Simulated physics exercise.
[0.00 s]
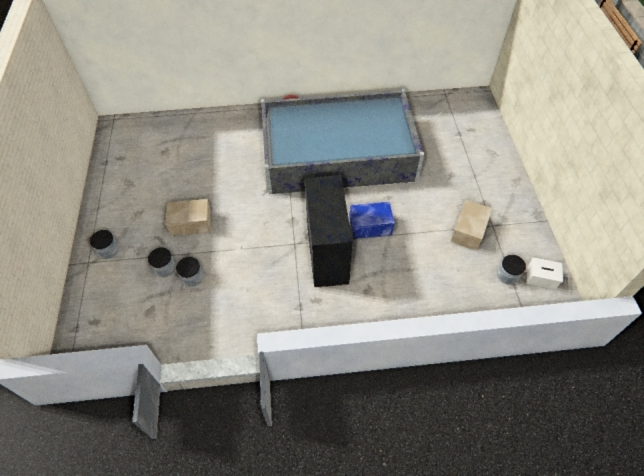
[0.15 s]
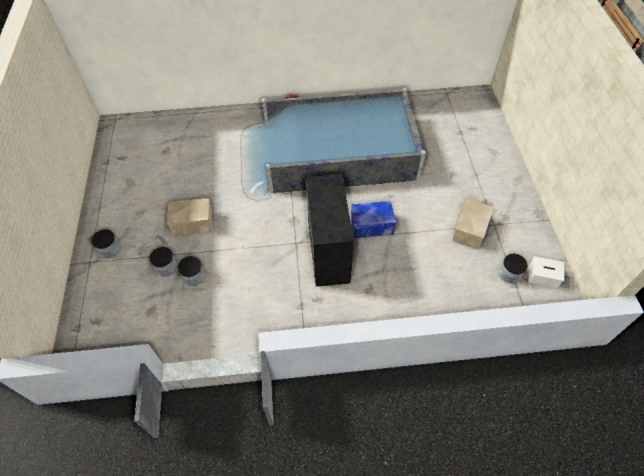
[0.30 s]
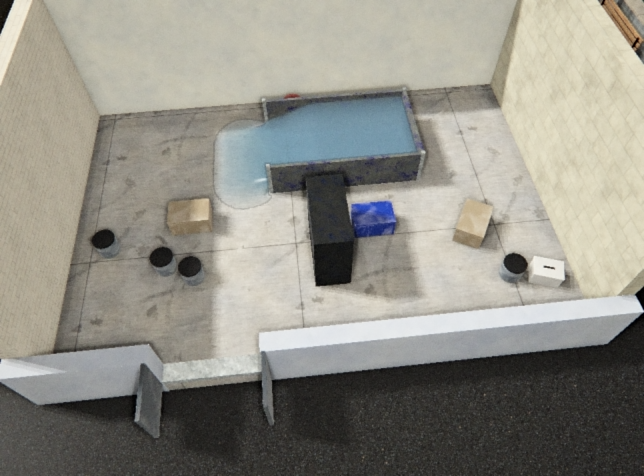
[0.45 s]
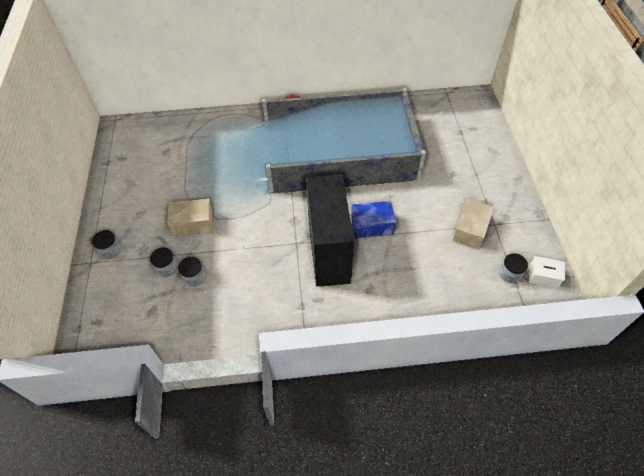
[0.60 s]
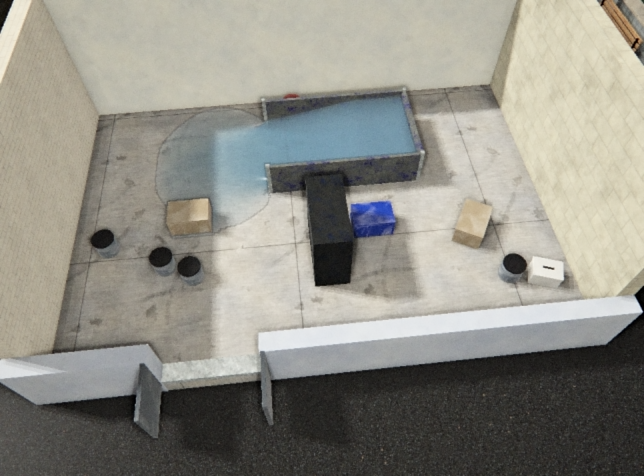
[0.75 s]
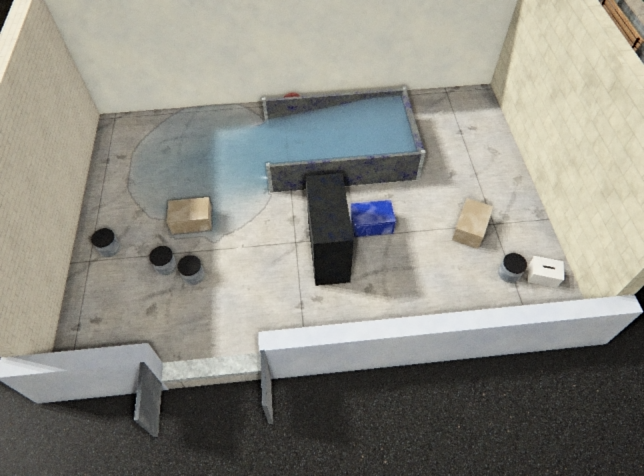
Water pours out through the left end of a raised tank in a walled court and spreads leftward across the floor in a widening, thinning sheet, reaching around a tan crate, while the crates and pails stay in place.
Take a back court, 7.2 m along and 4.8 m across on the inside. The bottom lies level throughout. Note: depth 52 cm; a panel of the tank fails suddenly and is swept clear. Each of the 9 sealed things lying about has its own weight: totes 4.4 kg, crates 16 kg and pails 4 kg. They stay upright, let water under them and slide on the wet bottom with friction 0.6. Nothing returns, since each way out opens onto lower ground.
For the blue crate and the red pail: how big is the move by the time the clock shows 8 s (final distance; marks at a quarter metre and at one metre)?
Result: Blue crate: Almost still; red pail: Swept away.
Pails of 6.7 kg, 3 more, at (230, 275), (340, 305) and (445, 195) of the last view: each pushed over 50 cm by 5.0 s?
Lab note - in order: Below threshold / below threshold / below threshold.
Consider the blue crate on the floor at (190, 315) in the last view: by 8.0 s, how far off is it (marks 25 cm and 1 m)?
In the end it is hauled off.
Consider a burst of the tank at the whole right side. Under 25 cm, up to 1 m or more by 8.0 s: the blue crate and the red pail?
Blue crate: Displaced a little; red pail: Displaced far.
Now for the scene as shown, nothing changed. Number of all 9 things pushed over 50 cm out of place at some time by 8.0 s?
Count: 5.
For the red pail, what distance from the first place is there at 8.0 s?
Some 250 cm, give or take.
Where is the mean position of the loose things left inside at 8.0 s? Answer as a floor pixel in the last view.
(443, 250).
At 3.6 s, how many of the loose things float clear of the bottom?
The count is 1.
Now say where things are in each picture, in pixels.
The first frame shows the blue crate at (372, 214), on the bottom; the red pail at (291, 101) rests on the ground; water covers 3.3 m2; 0 of 9 have shifted.
The second frame shows the blue crate at (373, 213), on the bottom; the red pail at (292, 100) rests on the ground; water covers 4.0 m2; 0 of 9 have shifted.
The third frame shows the blue crate at (373, 213), on the bottom; the red pail at (292, 100) rests on the ground; water covers 4.9 m2; 0 of 9 have shifted.
The fourth frame shows the blue crate at (374, 213) rests on the ground; the red pail at (292, 100) rests on the ground; water covers 5.9 m2; 0 of 9 have shifted.
The fifth frame shows the blue crate at (373, 213), on the bottom; the red pail at (292, 100), on the bottom; water covers 7.1 m2; 0 of 9 have shifted.
The sixth frame shows the blue crate at (373, 212), on the bottom; the red pail at (292, 99) rests on the ground; water covers 8.4 m2; 0 of 9 have shifted.
After 1.6 s the blue crate is near (373, 212), 0.0 m from its start, aground; the red pail is near (292, 99), 0.0 m from its start, aground; 0 of 9 are out; 0 afloat.
After 3.6 s the blue crate is near (373, 212), 0.0 m from its start, aground; the red pail is near (292, 99), 0.0 m from its start, aground; 0 of 9 are out; 1 afloat.
After 5.6 s the blue crate is near (373, 212), 0.0 m from its start, aground; the red pail is near (337, 98), 0.8 m from its start, aground; 0 of 9 are out; 3 afloat.
After 8.0 s the blue crate is near (373, 212), 0.0 m from its start, aground; the red pail is near (445, 90), 2.7 m from its start, aground; 0 of 9 are out; 0 afloat.
